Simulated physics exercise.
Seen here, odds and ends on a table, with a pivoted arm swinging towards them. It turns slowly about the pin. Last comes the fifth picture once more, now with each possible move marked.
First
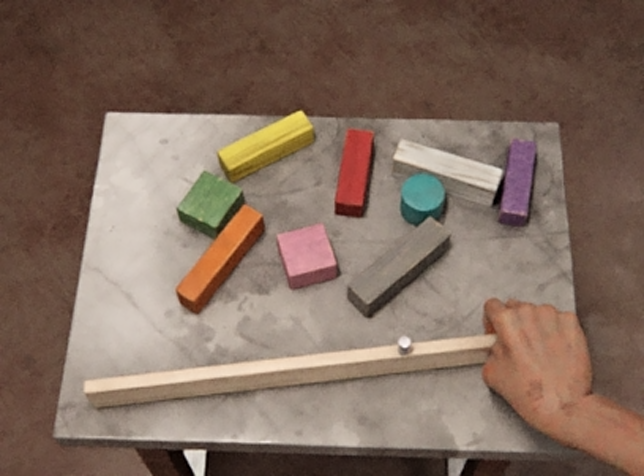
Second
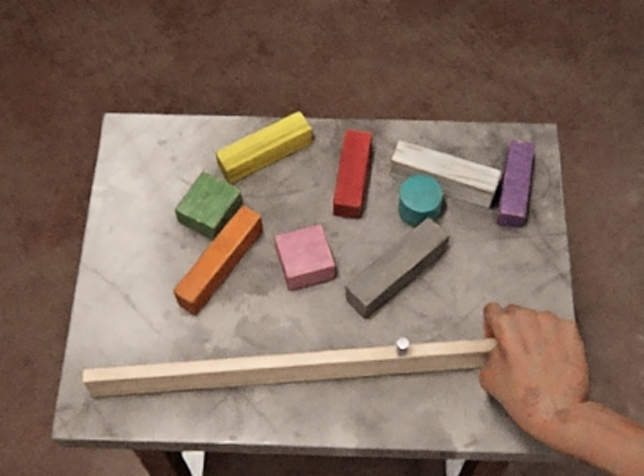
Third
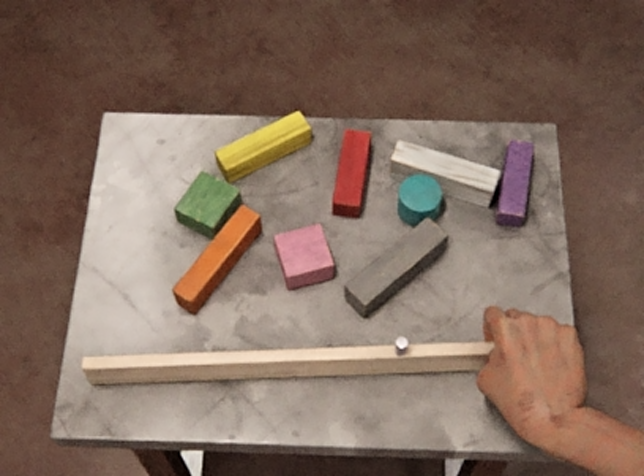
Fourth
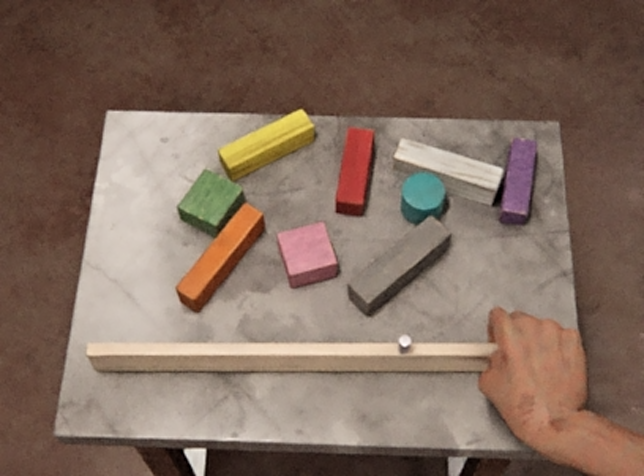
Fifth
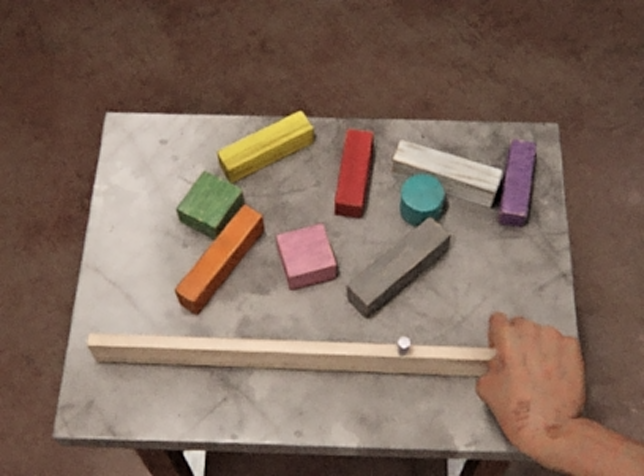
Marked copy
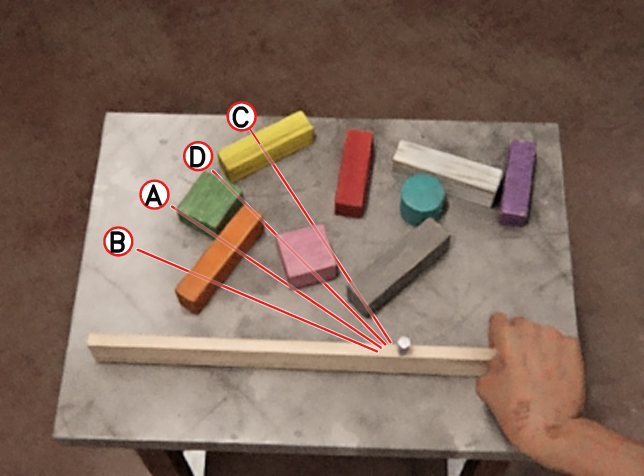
On a grey marble-topped table scattered with colourful blocks, a hand at the right held the end of a long pale wooden bar and slowly swung its left end a little upward around a small pin.
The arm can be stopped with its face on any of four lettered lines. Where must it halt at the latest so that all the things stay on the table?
D.
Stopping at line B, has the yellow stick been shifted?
No.
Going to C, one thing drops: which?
It is the yellow stick.
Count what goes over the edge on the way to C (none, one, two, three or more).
By then, one.
On the marked copy, A at (273, 274); B at (254, 299); C at (322, 238); D at (295, 254).
With D. Early on, arm (249, 301); orange stick (229, 243); yellow stick (266, 147).
Further on, arm (273, 263); orange stick (263, 197); green block (217, 202).
At the end, arm (294, 242); yellow stick (300, 121); green block (255, 174); nothing has fallen.
As for the rest, A is safe but short; B is safe but short; C drops the yellow stick.
